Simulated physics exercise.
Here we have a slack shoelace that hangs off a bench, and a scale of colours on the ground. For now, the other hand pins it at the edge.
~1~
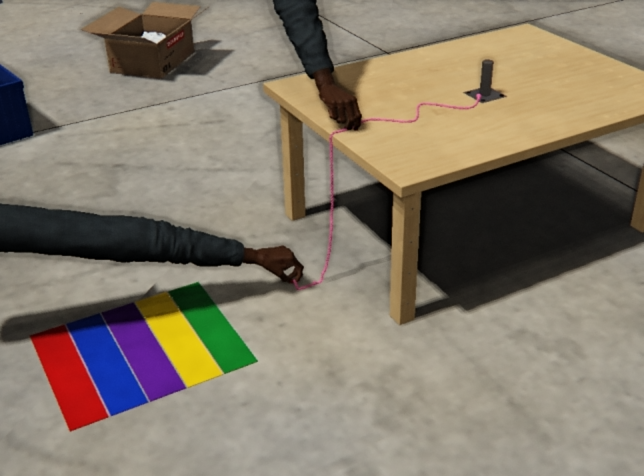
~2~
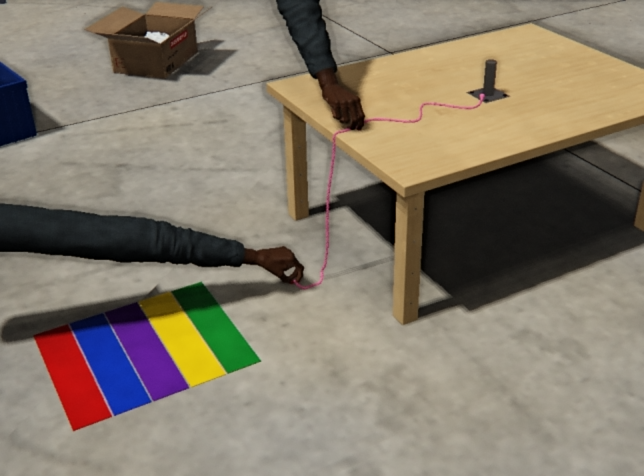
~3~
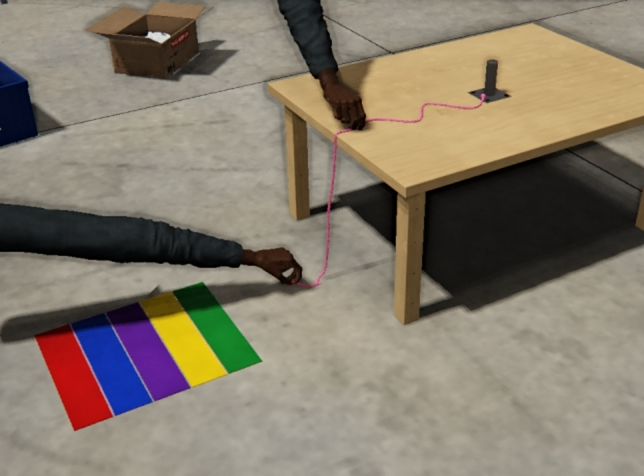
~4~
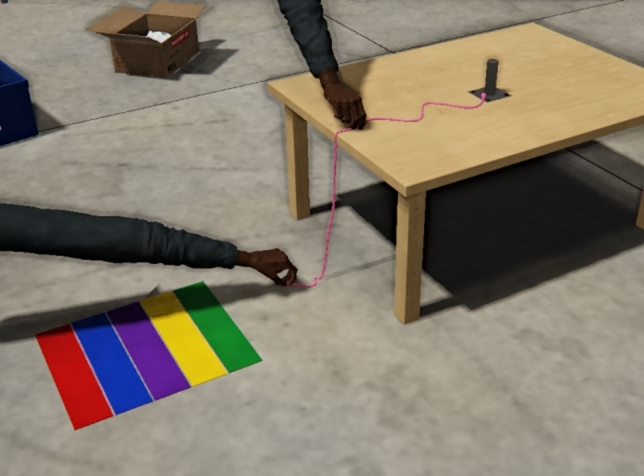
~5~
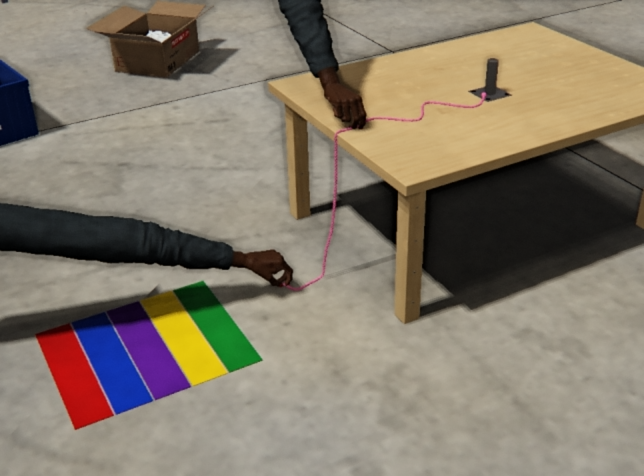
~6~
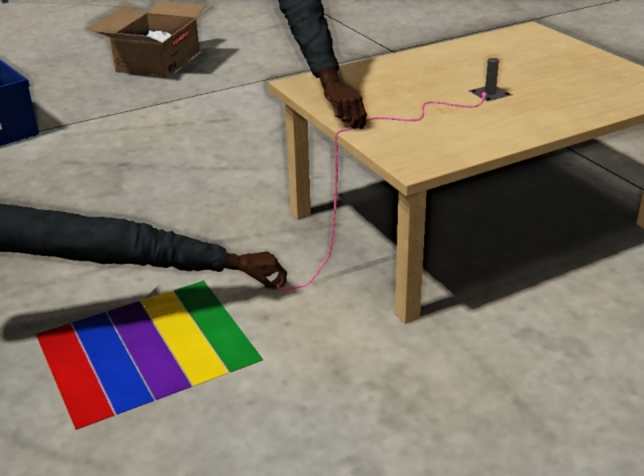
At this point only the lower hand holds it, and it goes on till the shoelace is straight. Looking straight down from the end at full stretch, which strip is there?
The purple strip is there.
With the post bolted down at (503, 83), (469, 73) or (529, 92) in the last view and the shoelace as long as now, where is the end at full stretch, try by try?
In order, the pixels are (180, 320), (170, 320) and (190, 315).
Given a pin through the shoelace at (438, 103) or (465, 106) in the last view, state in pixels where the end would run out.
Approximately (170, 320), then (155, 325).
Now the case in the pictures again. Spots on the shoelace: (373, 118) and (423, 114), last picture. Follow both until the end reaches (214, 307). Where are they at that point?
(340, 132) and (391, 117), approximately.
Soon after, end near (214, 307); over green.
After that, end near (171, 321); over yellow.
At the stop, end near (145, 330); over purple. It halts on the purple strip.
